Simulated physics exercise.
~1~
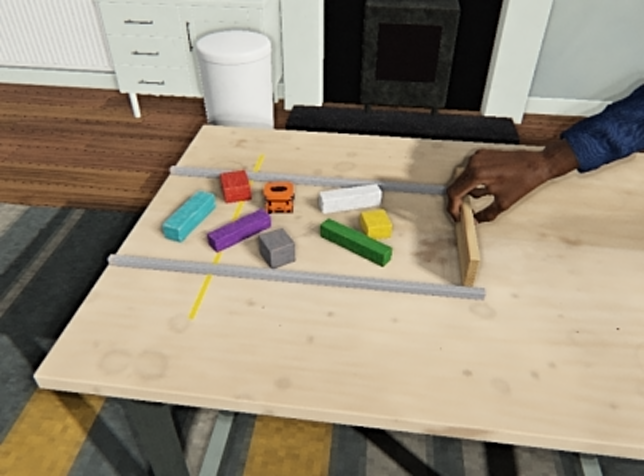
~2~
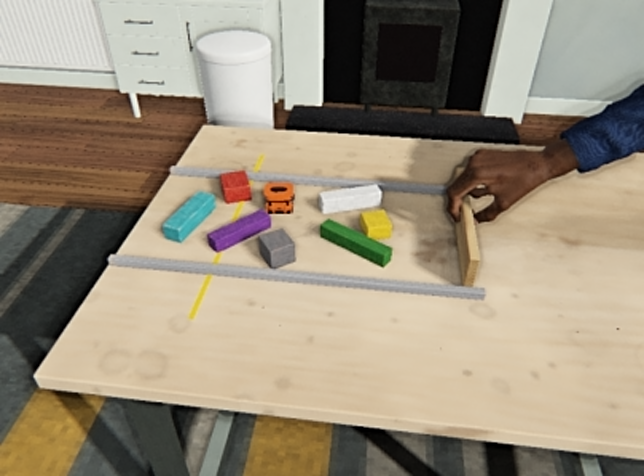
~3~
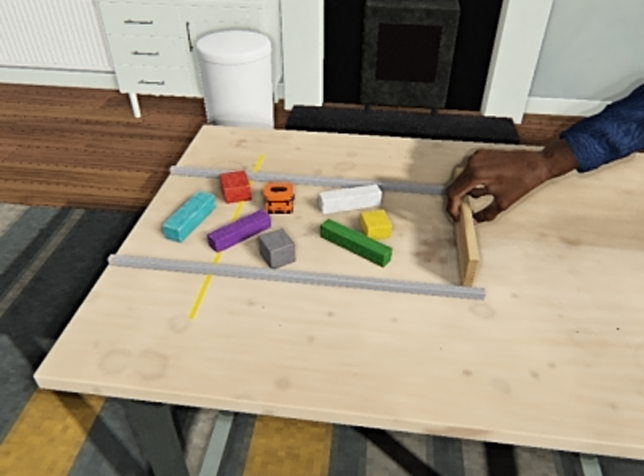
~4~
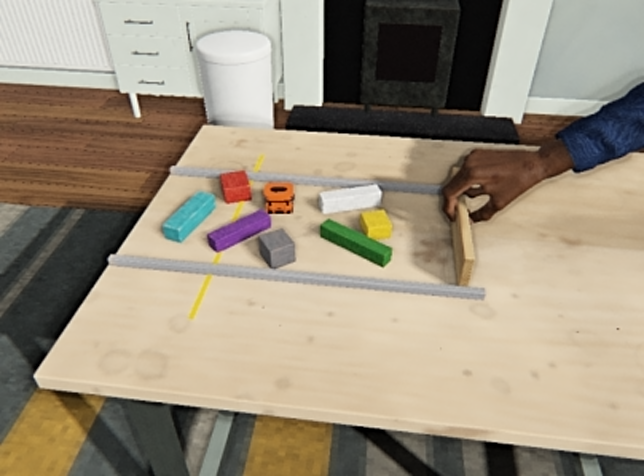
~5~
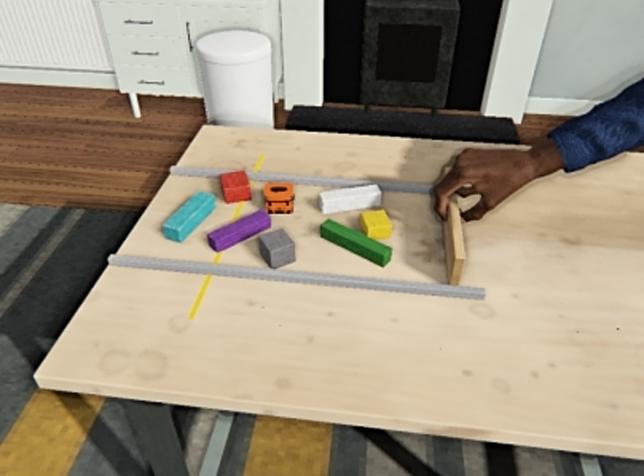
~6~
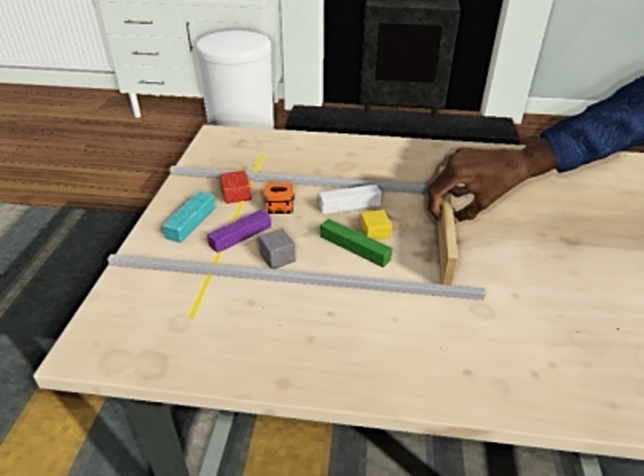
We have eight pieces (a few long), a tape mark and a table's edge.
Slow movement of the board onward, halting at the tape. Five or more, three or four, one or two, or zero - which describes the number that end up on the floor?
The pieces lost over the edge are nonexistent.
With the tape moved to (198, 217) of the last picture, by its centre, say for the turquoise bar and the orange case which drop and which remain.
Here the turquoise bar is off by the end and the orange case is off by the end.
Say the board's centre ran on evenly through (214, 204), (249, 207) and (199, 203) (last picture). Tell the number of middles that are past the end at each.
Past-the-end tally - position 1: 1, position 2: 0, position 3: 2.
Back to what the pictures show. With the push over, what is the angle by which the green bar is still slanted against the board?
Somewhere near 30 degrees, I'd say.
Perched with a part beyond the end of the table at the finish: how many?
Answer: 1.
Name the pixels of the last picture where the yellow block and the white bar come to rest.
The yellow block ends at (223, 211) and the white bar at (214, 193).
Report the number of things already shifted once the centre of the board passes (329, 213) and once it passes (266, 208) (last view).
Counts: 4, 8.
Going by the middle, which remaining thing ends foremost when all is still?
It is the turquoise bar.
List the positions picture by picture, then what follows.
The first frame shows turquoise bar (190, 216); red block (236, 187); purple bar (240, 230); board (464, 224); tape (234, 220).
The second frame shows red block (236, 187); yellow block (376, 225).
The third frame shows purple bar (240, 231); board (463, 224).
The fourth frame shows turquoise bar (190, 216); grey block (277, 249).
The fifth frame shows red block (236, 187); orange case (279, 198).
The sixth frame shows turquoise bar (190, 216); red block (236, 187); purple bar (240, 231); board (445, 222); tape (234, 220).
Early on, none off yet; turquoise bar at rest near (190, 216); red block at rest near (236, 187); purple bar at rest near (240, 231).
Finally, the number that fall off is zero.
